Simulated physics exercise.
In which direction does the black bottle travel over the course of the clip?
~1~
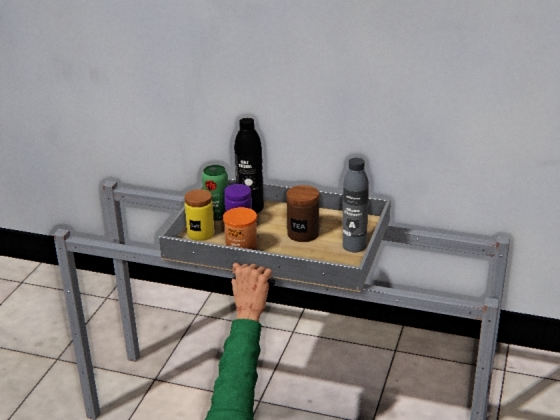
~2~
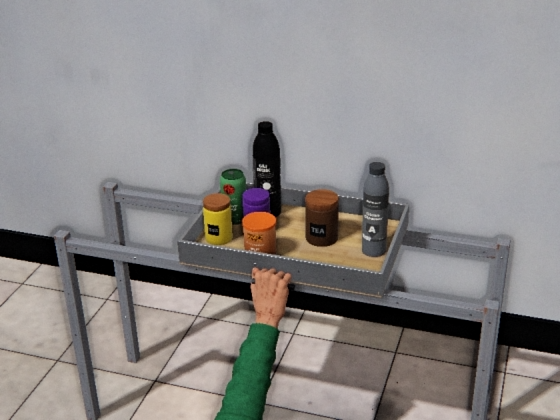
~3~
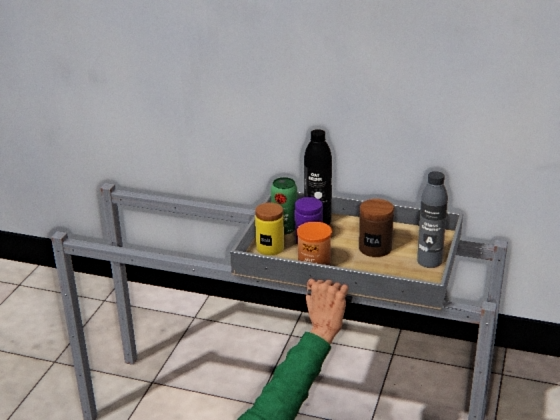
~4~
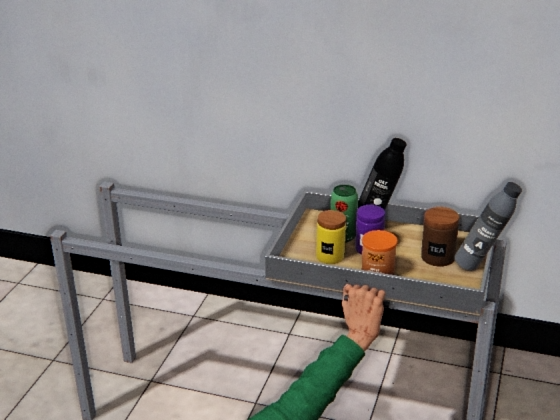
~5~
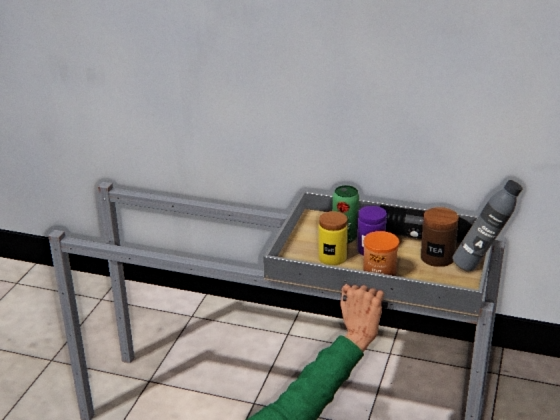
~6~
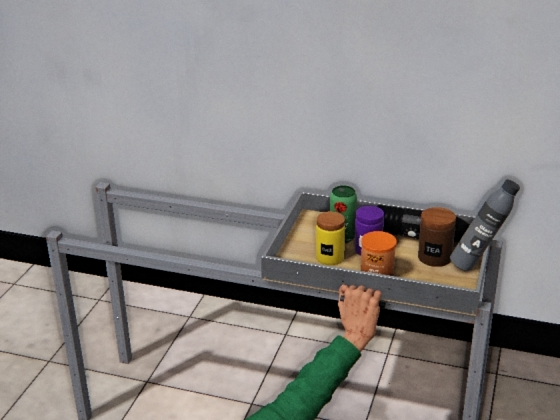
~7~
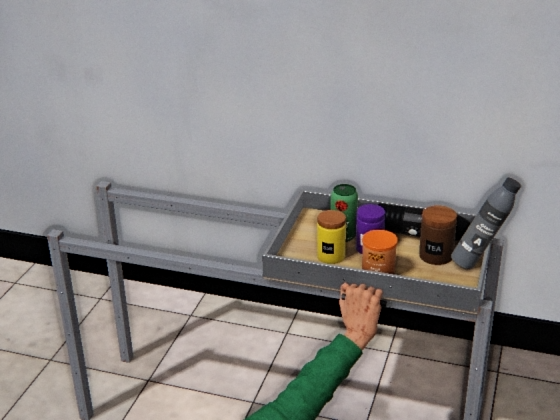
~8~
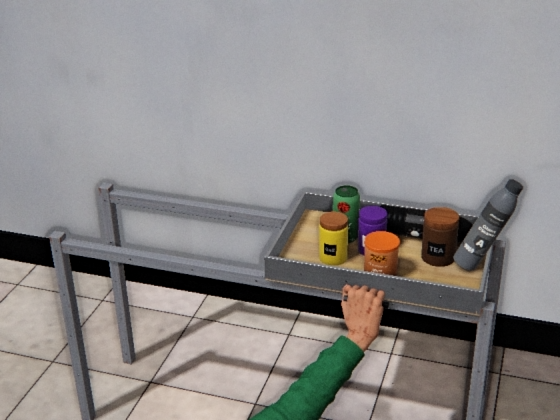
It moves to the right, riding along with the tray and then toppling that way onto its side.
